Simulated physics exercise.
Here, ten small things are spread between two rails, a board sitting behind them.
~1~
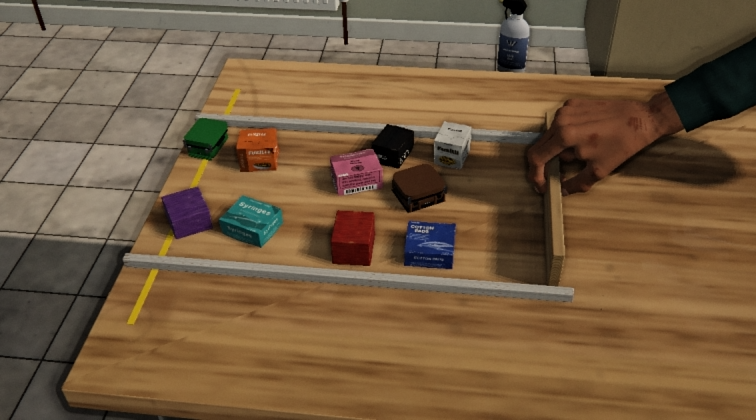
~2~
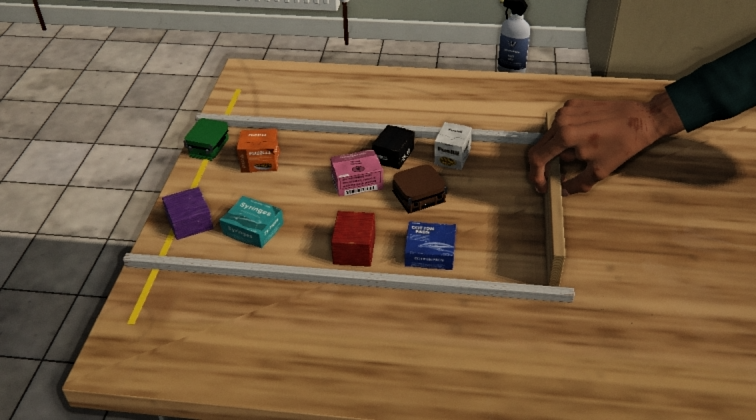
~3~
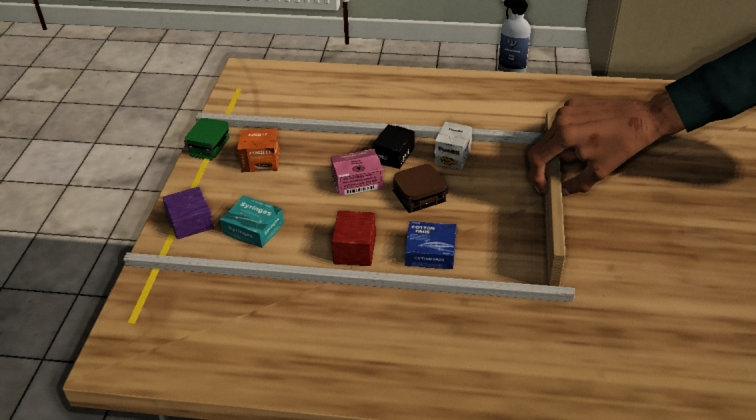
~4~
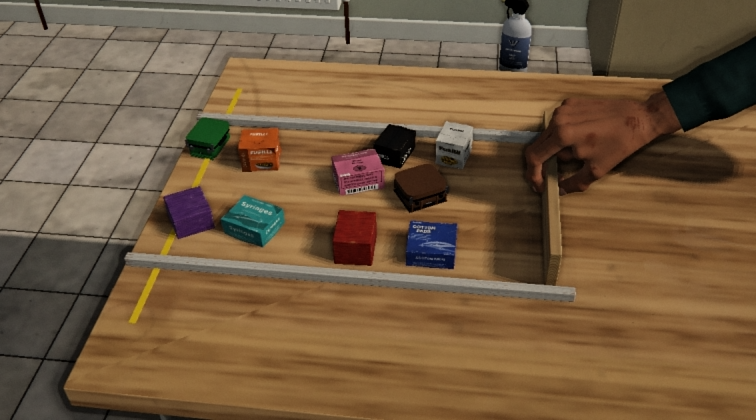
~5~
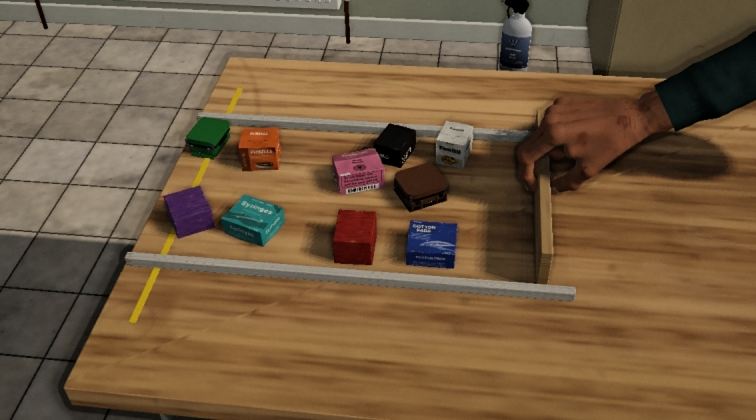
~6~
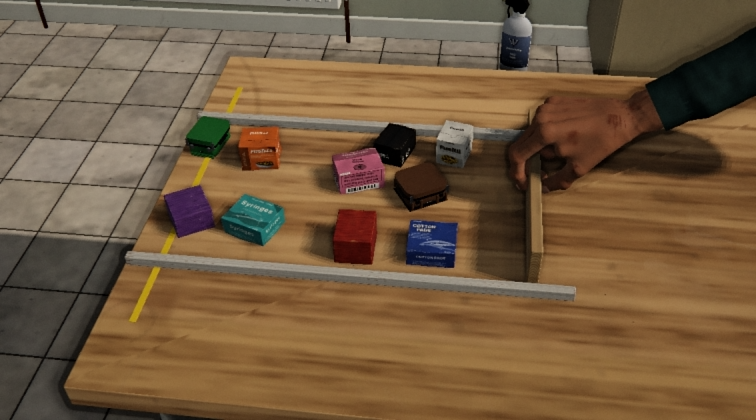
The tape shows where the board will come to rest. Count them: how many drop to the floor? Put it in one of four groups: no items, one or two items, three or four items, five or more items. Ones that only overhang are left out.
Most likely the sweep will knock off at least five.
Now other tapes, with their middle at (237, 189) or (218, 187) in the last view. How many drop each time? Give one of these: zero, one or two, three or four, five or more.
Taken in order, that's either three or four and then five or over down.
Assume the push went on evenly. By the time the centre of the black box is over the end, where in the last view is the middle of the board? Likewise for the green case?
(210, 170) and then (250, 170), give or take.
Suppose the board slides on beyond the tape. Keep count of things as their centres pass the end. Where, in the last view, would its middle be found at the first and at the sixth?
Pixels, in order: Around (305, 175), around (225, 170).
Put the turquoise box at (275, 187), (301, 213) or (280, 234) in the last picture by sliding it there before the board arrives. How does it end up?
Taking the three spots in turn, the turquoise box comes off, then comes off, then comes off.
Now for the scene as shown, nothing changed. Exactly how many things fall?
7, precisely.
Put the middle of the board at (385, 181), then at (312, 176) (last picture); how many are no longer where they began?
Note: First position 6; second position 10.
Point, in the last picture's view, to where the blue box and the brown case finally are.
Middles: Around (149, 224) and around (180, 163).
A little later, none off yet; green case at rest near (210, 138); purple block at rest near (189, 211); orange box at rest near (260, 149).
Next, none off yet; green case at rest near (210, 138); purple block shifted a little near (171, 209); orange box shifted about its own width near (237, 145).
Later still, one off so far; green case shifted about its own width near (182, 129); purple block dropping; orange box shifted well along near (189, 148).
When it is over, the number that fall off is five or more; down, black box, red block, pink box, turquoise box, orange box, purple block and green case.
